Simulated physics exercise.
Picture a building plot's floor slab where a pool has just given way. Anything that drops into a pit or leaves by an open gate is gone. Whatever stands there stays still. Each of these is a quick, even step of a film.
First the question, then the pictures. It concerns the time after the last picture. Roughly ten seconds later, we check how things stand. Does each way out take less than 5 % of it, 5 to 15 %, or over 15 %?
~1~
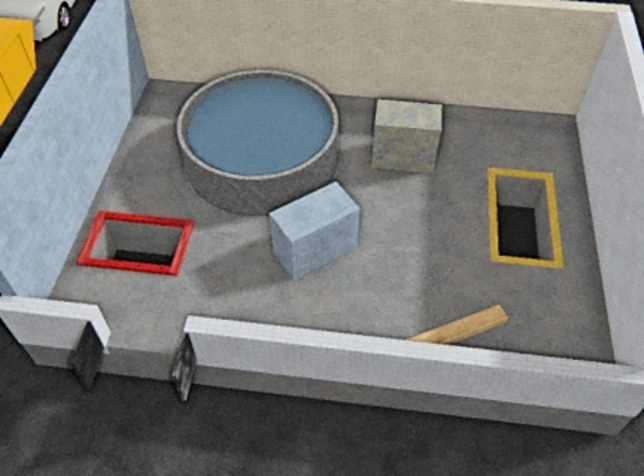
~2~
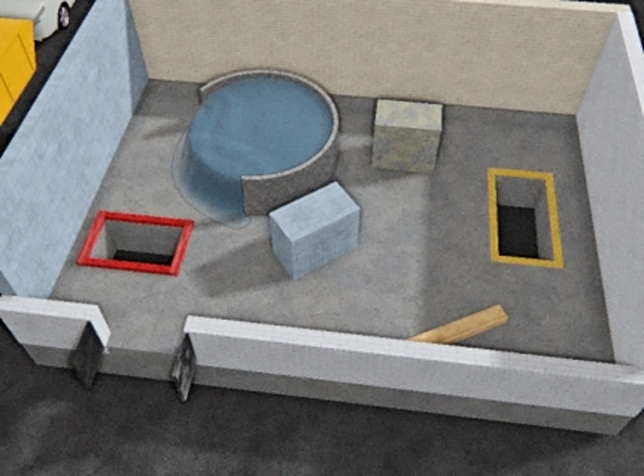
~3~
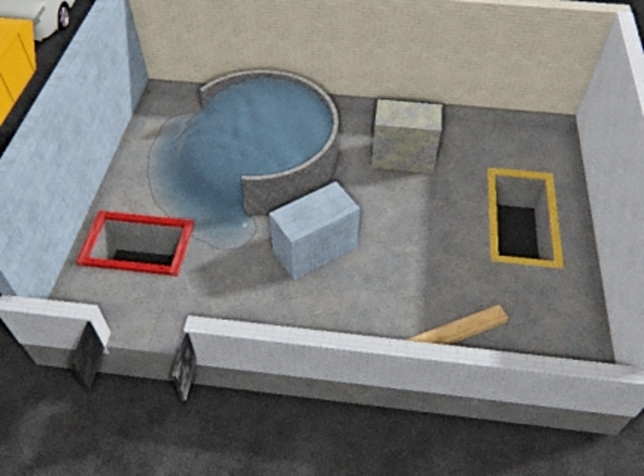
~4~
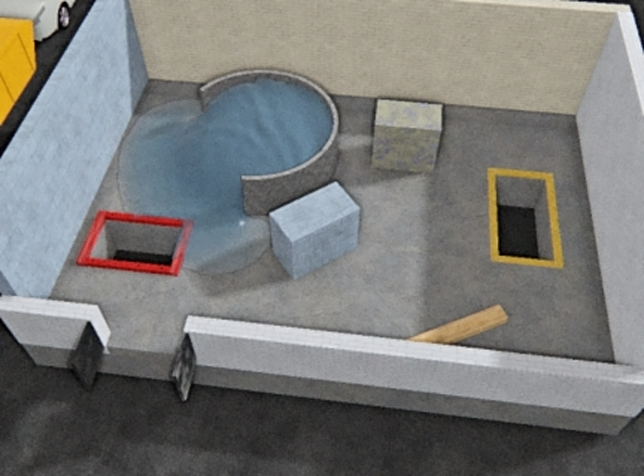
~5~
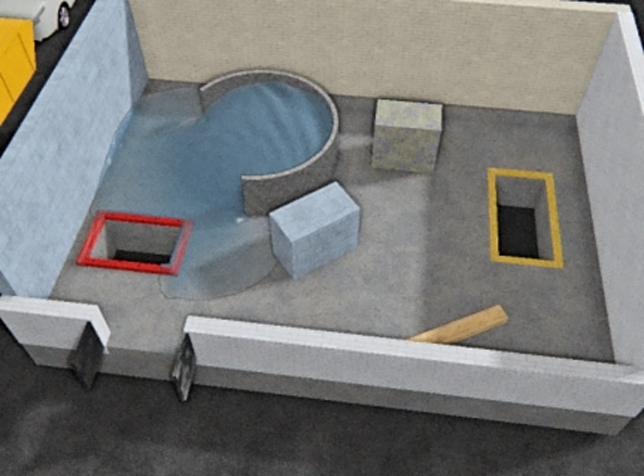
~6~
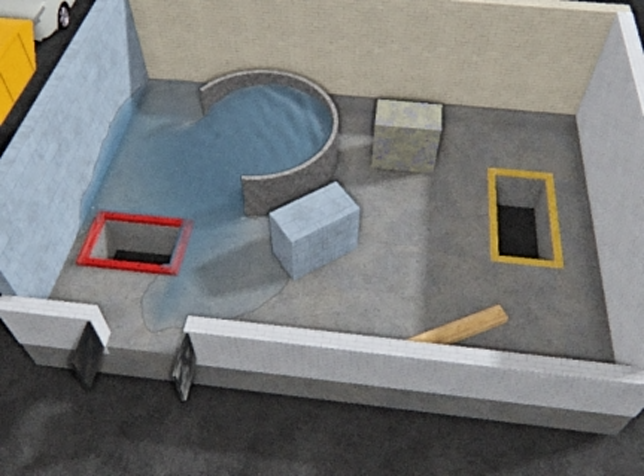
As I see it, the gate is left holding a modest amount - five to fifteen per cent. The yellow pit is left holding a modest amount - five to fifteen per cent. The red pit is left holding a hefty amount - past fifteen per cent.
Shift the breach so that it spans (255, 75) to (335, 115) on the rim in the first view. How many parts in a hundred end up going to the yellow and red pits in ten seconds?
Roughly, in per cent: Yellow 35, red 2.
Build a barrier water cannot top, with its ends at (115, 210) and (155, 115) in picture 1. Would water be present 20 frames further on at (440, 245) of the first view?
Waterless.
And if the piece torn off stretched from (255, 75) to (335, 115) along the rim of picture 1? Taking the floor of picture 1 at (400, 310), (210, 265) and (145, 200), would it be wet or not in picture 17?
Result, in sequence: Untouched by the flood; untouched by the flood; untouched by the flood.
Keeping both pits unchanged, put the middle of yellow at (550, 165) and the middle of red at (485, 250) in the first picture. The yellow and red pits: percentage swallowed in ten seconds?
The yellow pit takes around 12 percent, while the red pit takes around 2 percent.
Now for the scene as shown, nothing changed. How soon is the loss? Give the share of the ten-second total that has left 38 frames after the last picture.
About 80 per cent.
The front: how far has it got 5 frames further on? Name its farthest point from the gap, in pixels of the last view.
Near (312, 355).
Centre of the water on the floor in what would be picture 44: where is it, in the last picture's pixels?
I'd mark it close to (269, 177).
A moment on, water covers 30 % of the floor; the gate 2 %, the yellow pit 0 %, the red pit 8 %.
Next, water covers 30 % of the floor; the gate 4 %, the yellow pit 0 %, the red pit 18 %.
Then, water covers 50 % of the floor; the gate 6 %, the yellow pit 0 %, the red pit 26 %.
Later, water covers 80 % of the floor; the gate 8 %, the yellow pit 1 %, the red pit 28 %.
In the end, water covers 95 % of the floor; the gate 9 %, the yellow pit 8 %, the red pit 29 %.
